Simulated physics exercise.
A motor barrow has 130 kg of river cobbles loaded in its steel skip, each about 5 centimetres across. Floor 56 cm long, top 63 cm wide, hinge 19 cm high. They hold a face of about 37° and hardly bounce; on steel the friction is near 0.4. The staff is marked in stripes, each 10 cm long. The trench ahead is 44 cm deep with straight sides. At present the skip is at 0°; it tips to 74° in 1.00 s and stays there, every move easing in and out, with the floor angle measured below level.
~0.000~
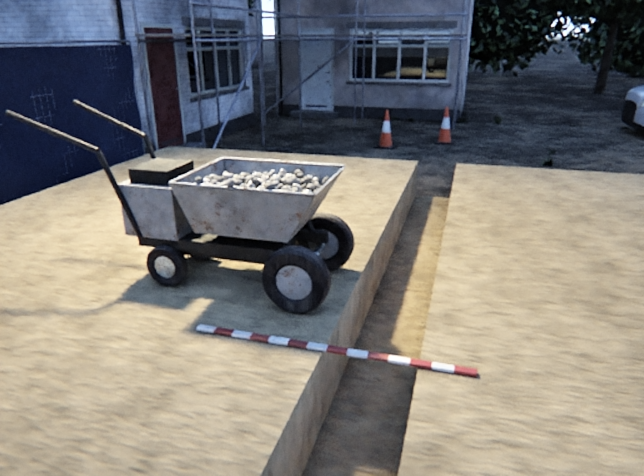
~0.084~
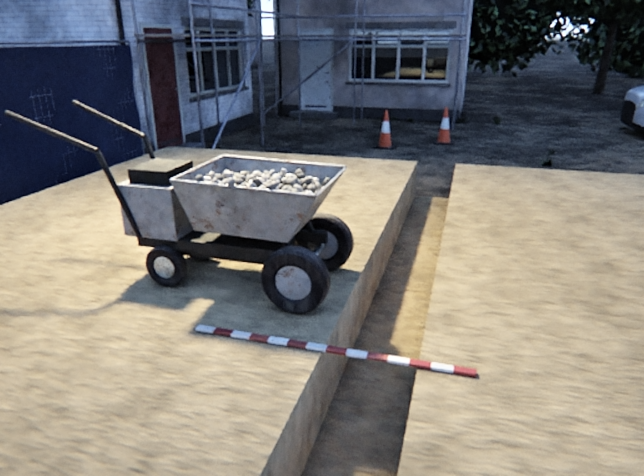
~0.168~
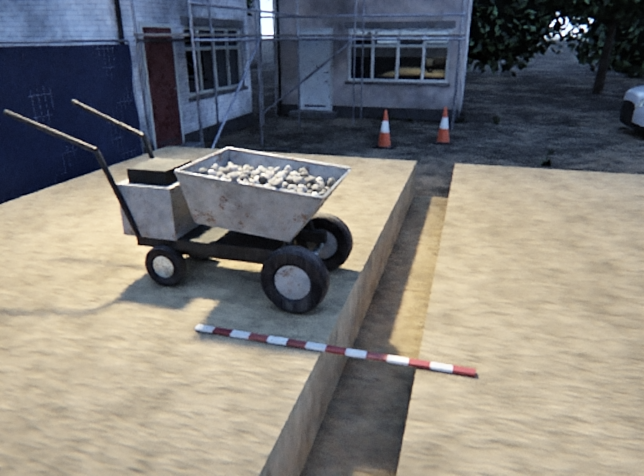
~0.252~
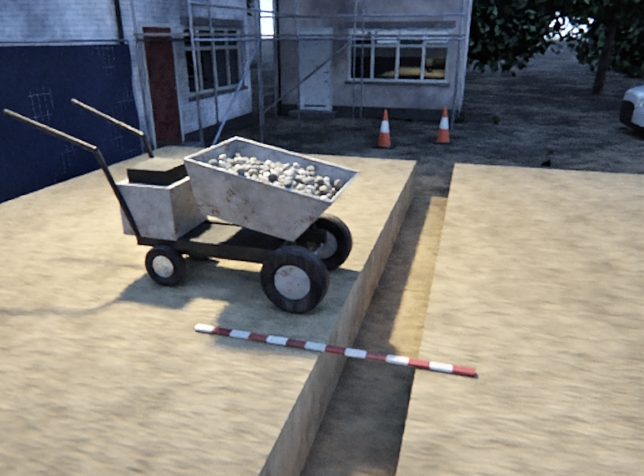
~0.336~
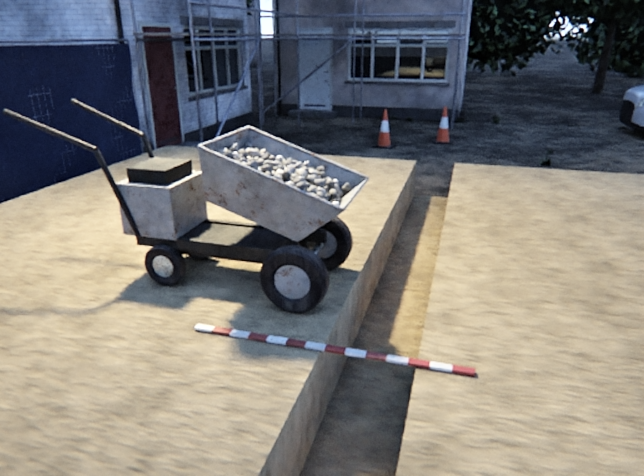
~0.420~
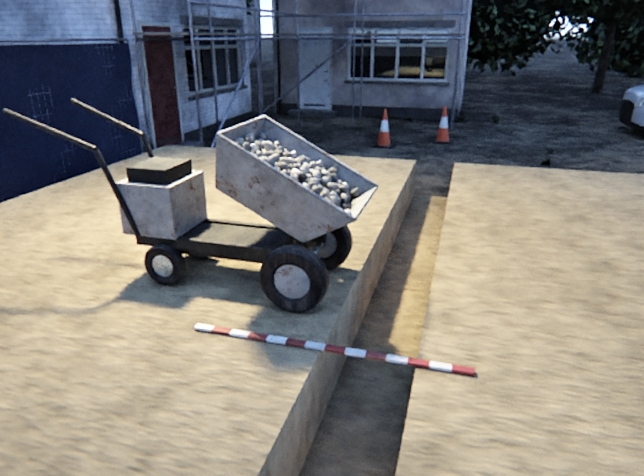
A grey skip full of pale stones slowly tilted forward on a small wheeled barrow, its back rising and its front edge dipping toward the trench on the right, while the stones shifted toward the lower end.
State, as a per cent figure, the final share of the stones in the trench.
The final share is about 56 per cent.
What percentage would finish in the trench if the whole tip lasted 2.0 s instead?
Then some 70 per cent would.
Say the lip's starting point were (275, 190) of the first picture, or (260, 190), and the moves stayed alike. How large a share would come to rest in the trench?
That gives roughly 95 per cent and roughly 100 per cent.
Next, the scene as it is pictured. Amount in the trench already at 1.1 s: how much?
Close to 15 per cent at that time.
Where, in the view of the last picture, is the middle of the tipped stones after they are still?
Resting centre: About (419, 348).
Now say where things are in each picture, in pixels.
In the first picture, the skip is at 0°, its lip at (314, 195); the top of the load is at (275, 179).
In the second picture, the skip is at 1°, its lip at (316, 196); the top of the load is at (259, 177); the stones move at 0.3 m/s on average.
In the third picture, the skip is at 6°, its lip at (322, 199); the top of the load is at (248, 172); the stones move at 0.5 m/s on average.
The fourth picture shows lip at (332, 203), floor tilted 12°, highest stones at (244, 163); the stones move at 0.7 m/s on average.
In the fifth picture, the skip is at 19°, its lip at (343, 210); the top of the load is at (244, 151); the stones move at 0.9 m/s on average.
The sixth picture shows lip at (355, 220), floor tilted 28°, highest stones at (259, 142); the stones move at 1.0 m/s on average.
After 0.8 s the floor is at 62°; 100 % in the skip; the foremost stones are at (394, 247).
After 1.1 s the floor is at 74°; 62 % in the skip, 13 % in the trench, 25 % past the trench; the foremost stones are at (482, 311).
After 1.5 s the floor is at 74°; 29 % in the skip, 28 % in the trench, 43 % past the trench; the foremost stones are at (597, 328).
After 3.4 s the floor is at 74°; 0 % in the skip, 56 % in the trench, 44 % past the trench; the foremost stones are past the picture's edge.
